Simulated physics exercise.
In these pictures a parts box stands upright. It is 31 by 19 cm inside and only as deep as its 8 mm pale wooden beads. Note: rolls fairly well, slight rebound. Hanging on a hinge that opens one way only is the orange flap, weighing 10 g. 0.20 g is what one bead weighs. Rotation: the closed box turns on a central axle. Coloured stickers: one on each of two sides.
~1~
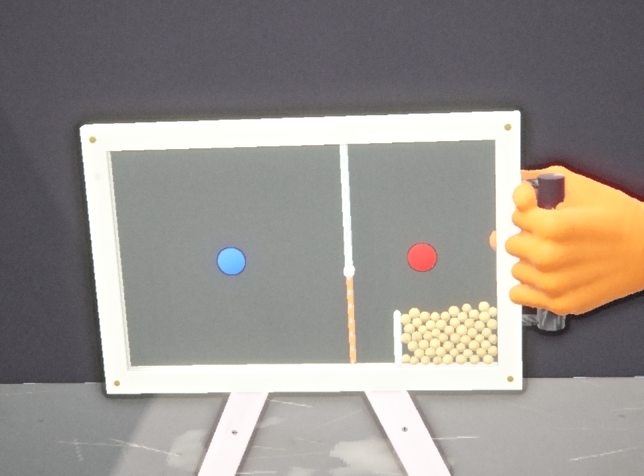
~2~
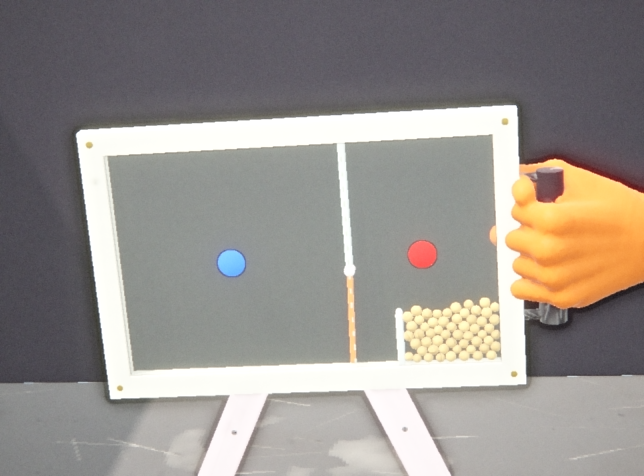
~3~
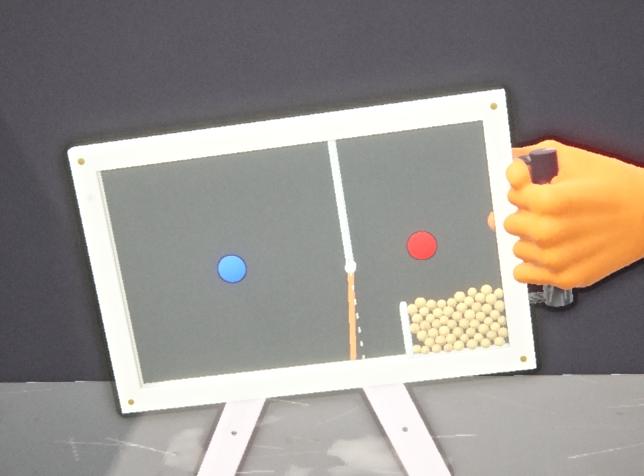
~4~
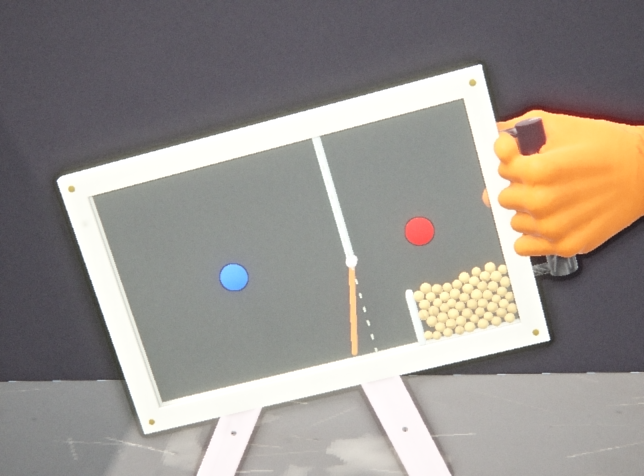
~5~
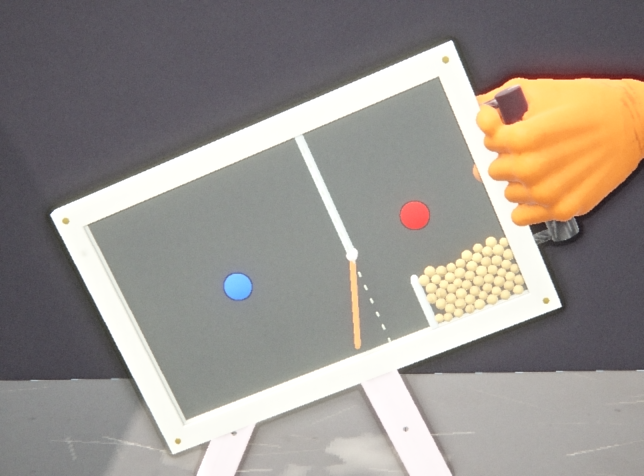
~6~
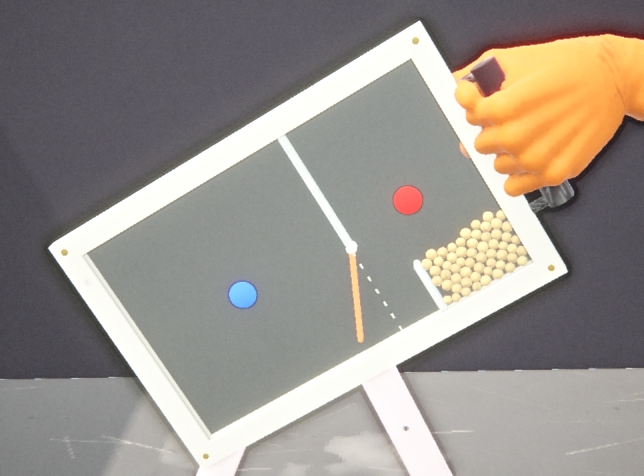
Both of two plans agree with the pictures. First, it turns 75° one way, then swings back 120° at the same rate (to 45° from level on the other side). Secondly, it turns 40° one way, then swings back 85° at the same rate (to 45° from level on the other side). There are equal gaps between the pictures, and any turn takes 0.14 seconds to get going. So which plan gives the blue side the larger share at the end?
I would say plan first.
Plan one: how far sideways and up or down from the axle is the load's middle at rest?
About 1 cm left and 10 cm below.
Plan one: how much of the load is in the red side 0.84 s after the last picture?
It works out at roughly 50 per cent.
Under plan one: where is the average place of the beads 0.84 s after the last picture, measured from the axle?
Some 2 cm right and 8 cm below.
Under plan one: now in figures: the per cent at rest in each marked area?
Red side: 55; blue side: 45.
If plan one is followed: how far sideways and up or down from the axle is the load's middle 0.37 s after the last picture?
Roughly 8 centimetres to the right and 7 centimetres above.
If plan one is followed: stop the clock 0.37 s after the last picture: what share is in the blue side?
About 5 %.
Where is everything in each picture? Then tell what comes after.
The first picture shows level; about 60 beads; load centre (451, 336); top bead (484, 307); orange flap (349, 271); red (422, 257), blue (231, 261).
The second picture shows turned 1° anticlockwise; load centre (453, 333); top bead (485, 303).
The third picture shows turned 6° anticlockwise; load centre (459, 322); top bead (487, 290); wall ends (350, 261), (403, 306).
The fourth picture shows turned 13° anticlockwise; load centre (467, 303); top bead (490, 268); orange flap (352, 261).
The fifth picture shows turned 21° anticlockwise; load centre (473, 281); top bead (504, 242).
The sixth picture shows turned 29° anticlockwise; load centre (476, 258); top bead (501, 215); orange flap (352, 248) tilted 3°; red (408, 200), blue (243, 295).
Plan one. 0.37 s later than the last picture, it stands 75° anticlockwise; the beads' middle is 8 cm right of and 7 cm above the centre; red 95 %, blue 5 %; orange flap open 81°.
Then, 0.84 s later than the last picture, it stands 15° anticlockwise; the beads' middle is 2 cm right of and 8 cm below the centre; red 50 %, blue 50 %; orange flap open 21°.
Then, 1.30 s later than the last picture, it stands 45° clockwise; the beads' middle is 3 cm left of and 9 cm below the centre; red 55 %, blue 45 %; orange flap open 18°.
At rest 2.0 s after the last picture, it stands 45° clockwise; red 55 %, blue 45 %; orange flap shut.
Plan two would end with red 100 %, blue 0 %.
